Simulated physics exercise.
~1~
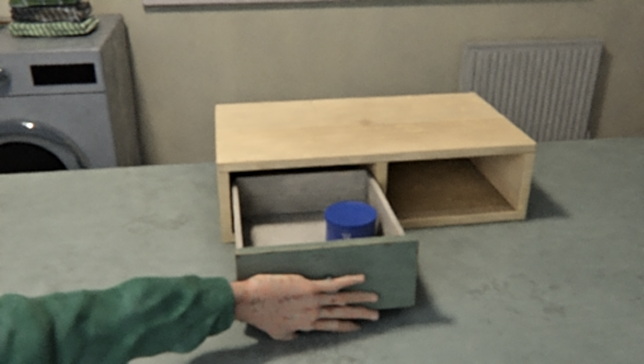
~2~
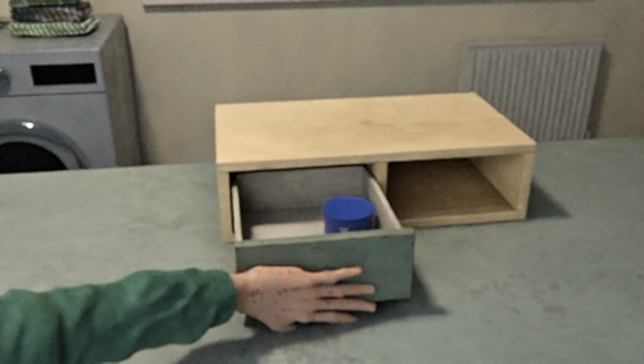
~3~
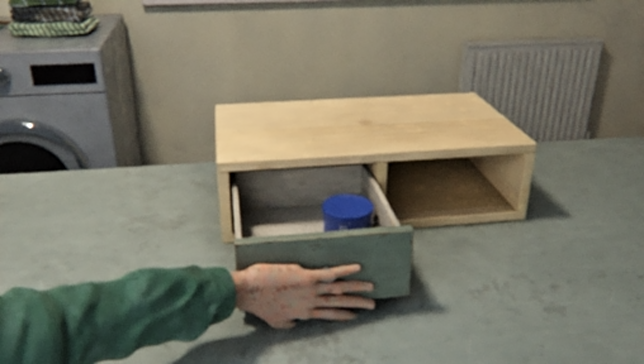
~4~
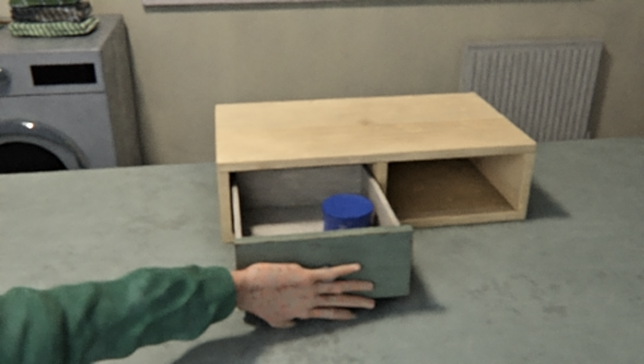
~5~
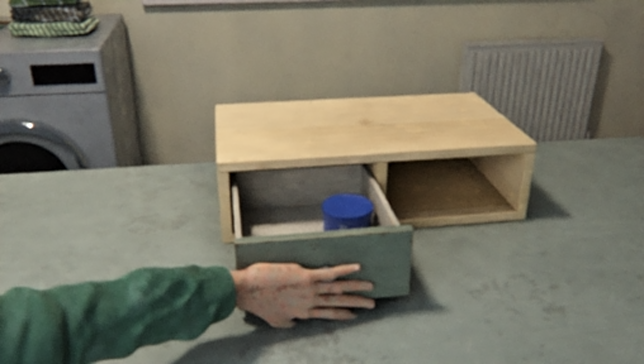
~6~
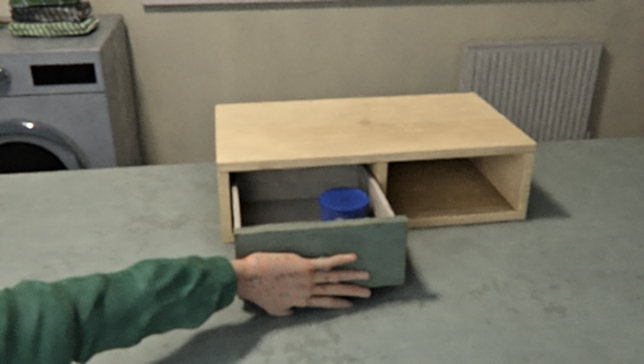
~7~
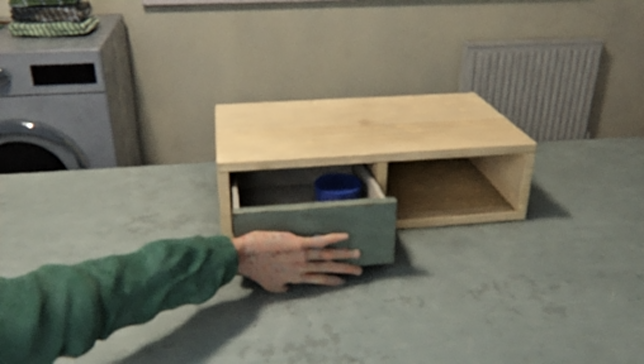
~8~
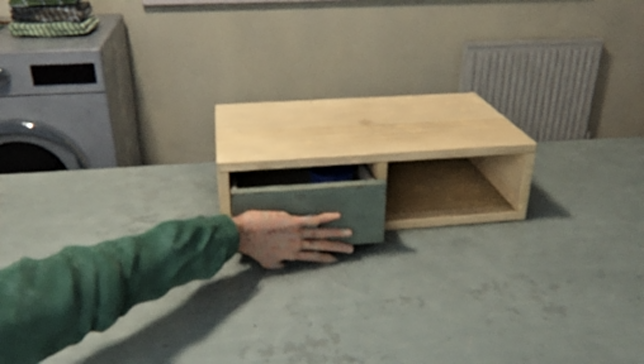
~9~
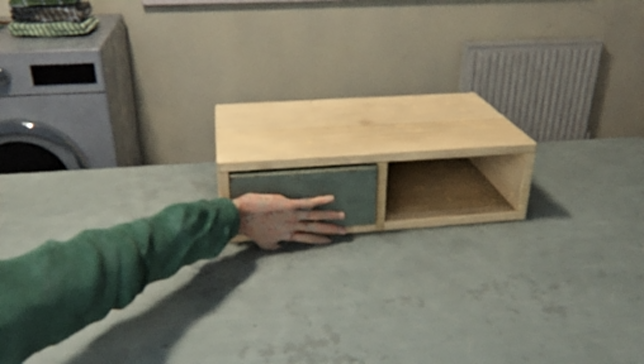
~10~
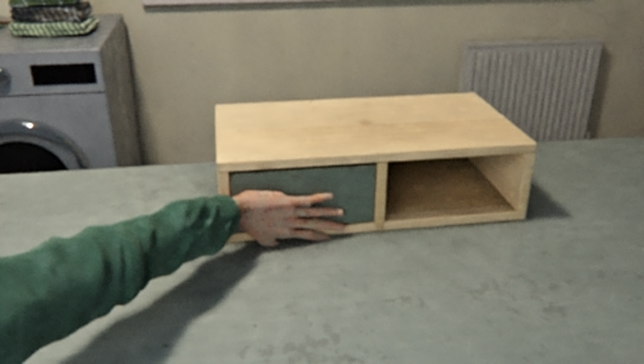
A hand in a green sleeve pushed an open drawer with a blue tin inside into a wooden chest on a table, barely moving it at first, then sliding it steadily in until the tin was hidden and the drawer was fully shut.
